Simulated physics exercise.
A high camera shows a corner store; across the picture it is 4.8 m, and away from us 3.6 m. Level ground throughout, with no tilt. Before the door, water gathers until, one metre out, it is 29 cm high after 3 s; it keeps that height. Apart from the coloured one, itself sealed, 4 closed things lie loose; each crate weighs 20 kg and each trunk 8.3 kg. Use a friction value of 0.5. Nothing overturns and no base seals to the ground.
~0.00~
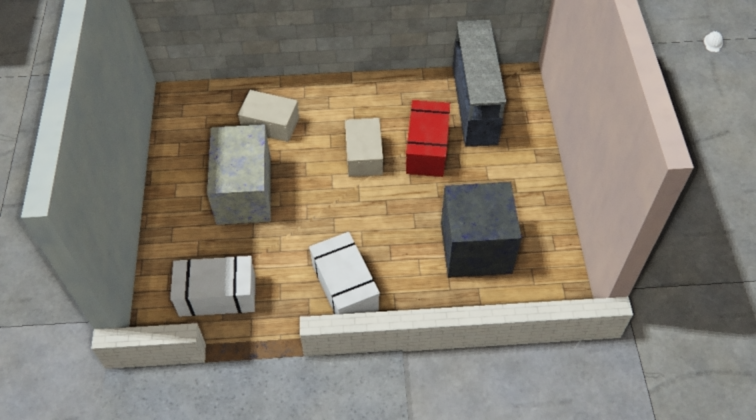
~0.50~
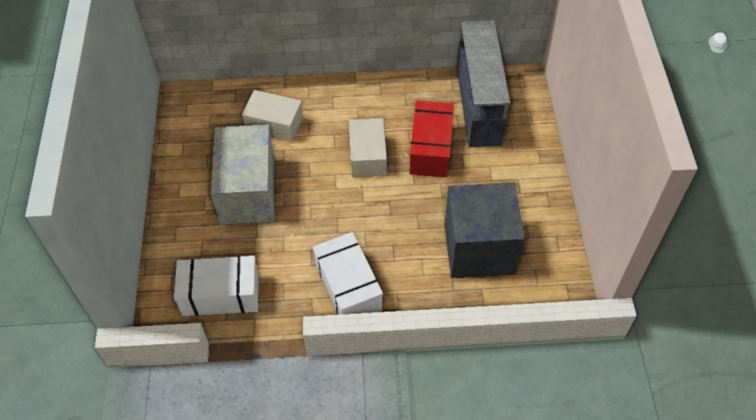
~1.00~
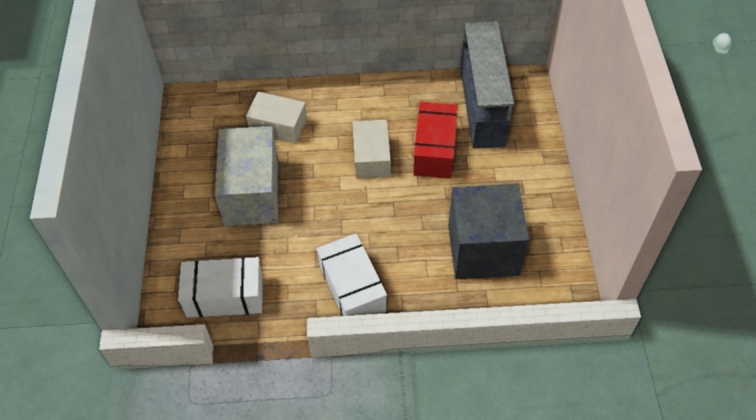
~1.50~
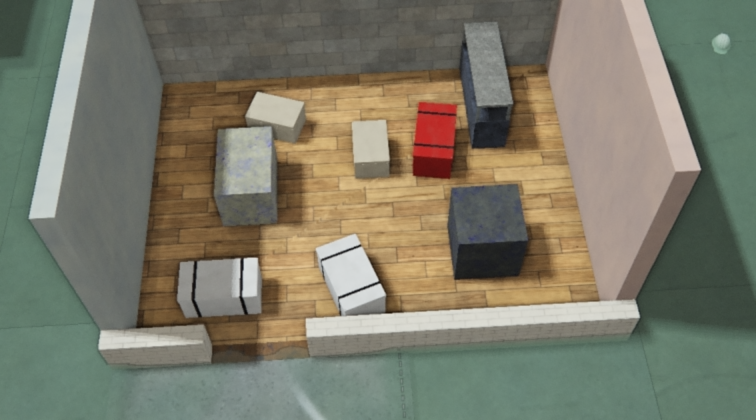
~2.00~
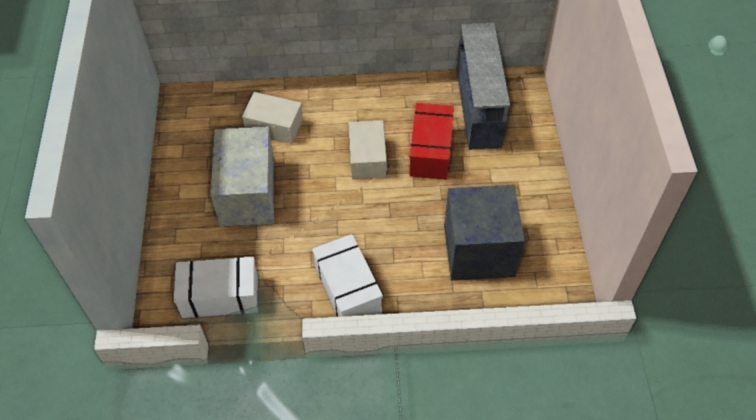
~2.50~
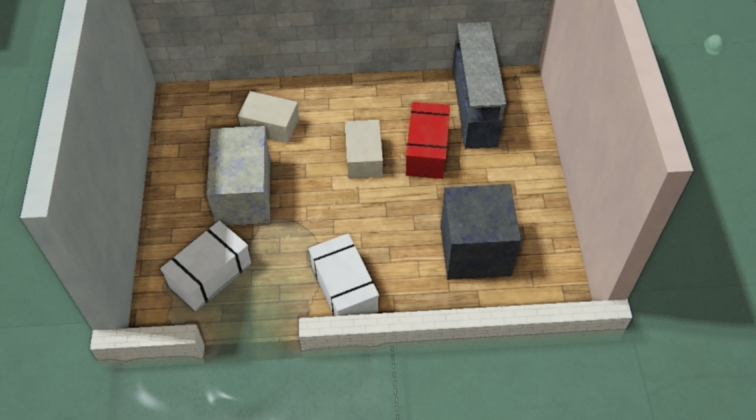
At first, the open-topped room stands still, with a red trunk, pale and dark boxes and a shelf on its wooden floor, while greenish water spreads over the grey ground outside. The water then enters through the front doorway, and the white strapped box beside it turns askew as the red trunk stays put.
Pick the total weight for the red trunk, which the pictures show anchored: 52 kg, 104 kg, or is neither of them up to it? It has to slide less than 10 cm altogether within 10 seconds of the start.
104 kg is needed.
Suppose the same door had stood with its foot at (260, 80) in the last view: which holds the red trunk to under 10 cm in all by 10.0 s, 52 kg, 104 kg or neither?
In that case the smaller load will do.
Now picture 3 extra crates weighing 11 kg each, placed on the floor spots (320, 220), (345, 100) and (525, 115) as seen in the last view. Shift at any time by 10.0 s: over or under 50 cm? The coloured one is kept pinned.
Result, in turn - exceeds it; exceeds it; falls shy.
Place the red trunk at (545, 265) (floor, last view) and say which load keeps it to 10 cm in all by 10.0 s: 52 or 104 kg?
Result: Both pass.
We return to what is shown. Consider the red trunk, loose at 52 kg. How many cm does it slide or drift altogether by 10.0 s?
Roughly 120 cm.
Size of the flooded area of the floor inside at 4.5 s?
Wet area: Approx. 9.0 m2.
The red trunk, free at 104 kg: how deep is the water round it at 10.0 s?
14 cm, roughly.
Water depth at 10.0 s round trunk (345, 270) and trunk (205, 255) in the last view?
Around 3 cm and 11 cm.
After 3.5 s the red trunk would be 0 cm from its start with 52 kg and 0 cm from its start with 104 kg; 0 cm of water round it then.
After 4.5 s the red trunk would be 0 cm from its start with 52 kg and 0 cm from its start with 104 kg; 3 cm of water round it then.
After 7.0 s the red trunk would be 0 cm from its start with 52 kg and 0 cm from its start with 104 kg; 8 cm of water round it then.
After 10.0 s the red trunk would be 107 cm from its start with 52 kg and 0 cm from its start with 104 kg; 14 cm of water round it then.
